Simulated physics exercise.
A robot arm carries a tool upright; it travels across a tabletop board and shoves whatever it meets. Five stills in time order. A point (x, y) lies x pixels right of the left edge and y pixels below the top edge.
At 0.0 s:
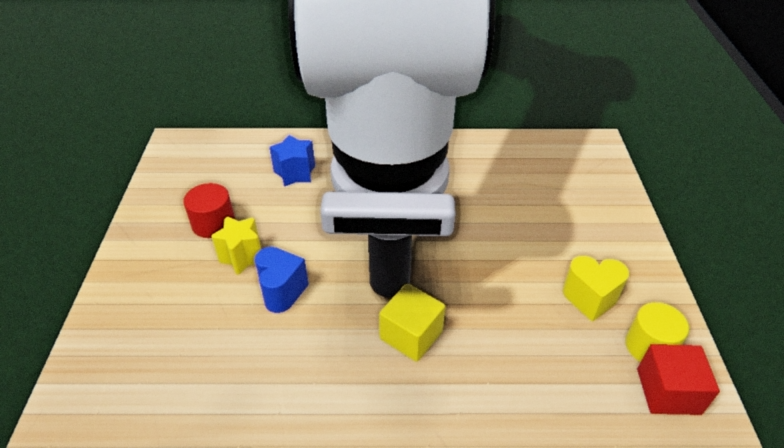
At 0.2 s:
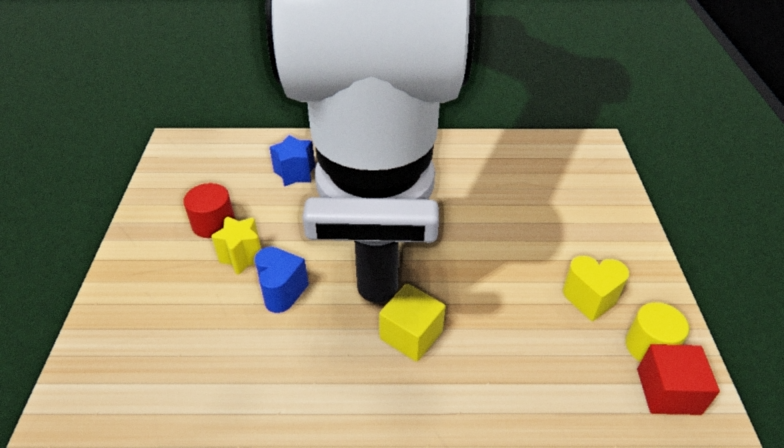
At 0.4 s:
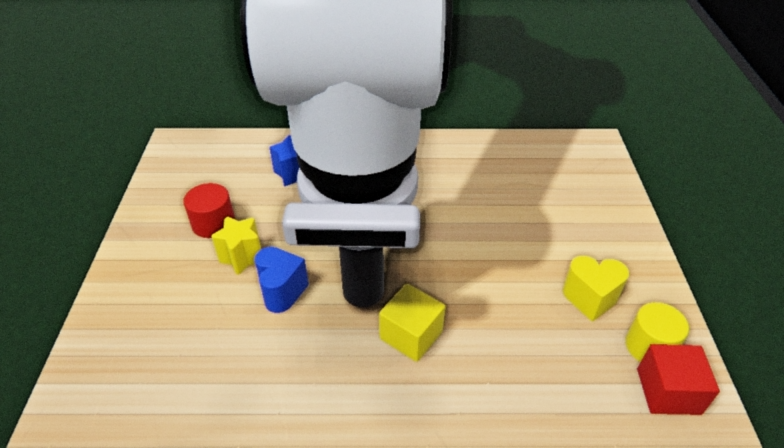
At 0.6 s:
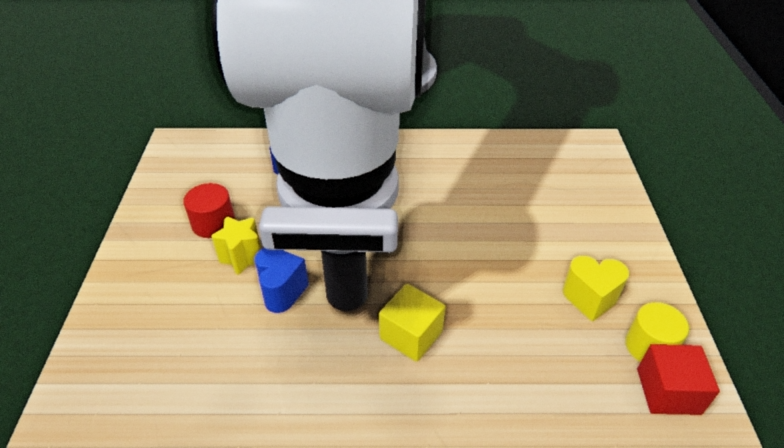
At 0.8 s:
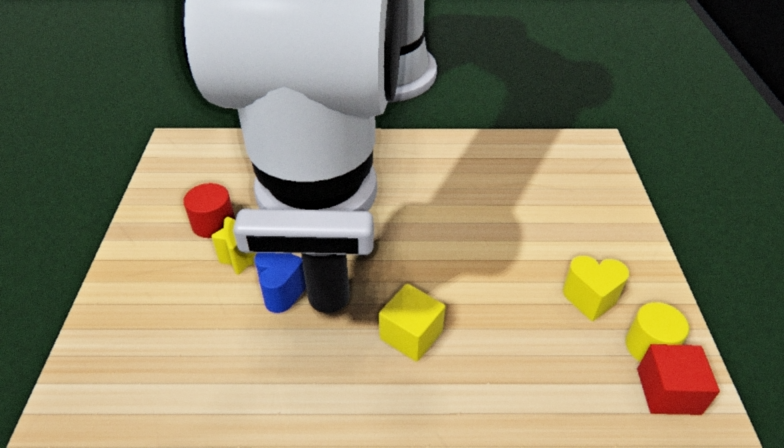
A white robot arm with a black tool tip glides left and slightly toward the viewer across a wooden board, starting beside a yellow cube. It moves away from the cube and comes close to a blue heart block, covering a blue star behind it, while the blocks stay still.
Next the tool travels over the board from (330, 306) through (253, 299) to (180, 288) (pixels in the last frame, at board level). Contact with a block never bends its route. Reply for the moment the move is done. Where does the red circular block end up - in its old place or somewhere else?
That block moves.
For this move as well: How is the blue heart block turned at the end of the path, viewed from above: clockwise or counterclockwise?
Overhead view: Clockwise.
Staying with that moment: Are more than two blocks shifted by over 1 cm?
Final answer: Yes.
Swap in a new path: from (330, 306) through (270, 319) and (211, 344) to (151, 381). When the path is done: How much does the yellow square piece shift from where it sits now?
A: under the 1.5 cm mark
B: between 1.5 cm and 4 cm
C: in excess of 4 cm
Answer: A.
On the path given first. One third of the way, tool (275, 292); yellow star (231, 226); blue heart block (242, 256), turned 20° clockwise.
Two thirds of the way, tool (224, 287); red circular block (204, 189); yellow star (216, 213), turned 45° clockwise; blue heart block (199, 243), turned 50° clockwise.
At the end, tool (176, 278); red circular block (208, 179); yellow star (204, 207), turned 80° clockwise; blue heart block (166, 229), turned 80° clockwise; yellow square piece not moved.
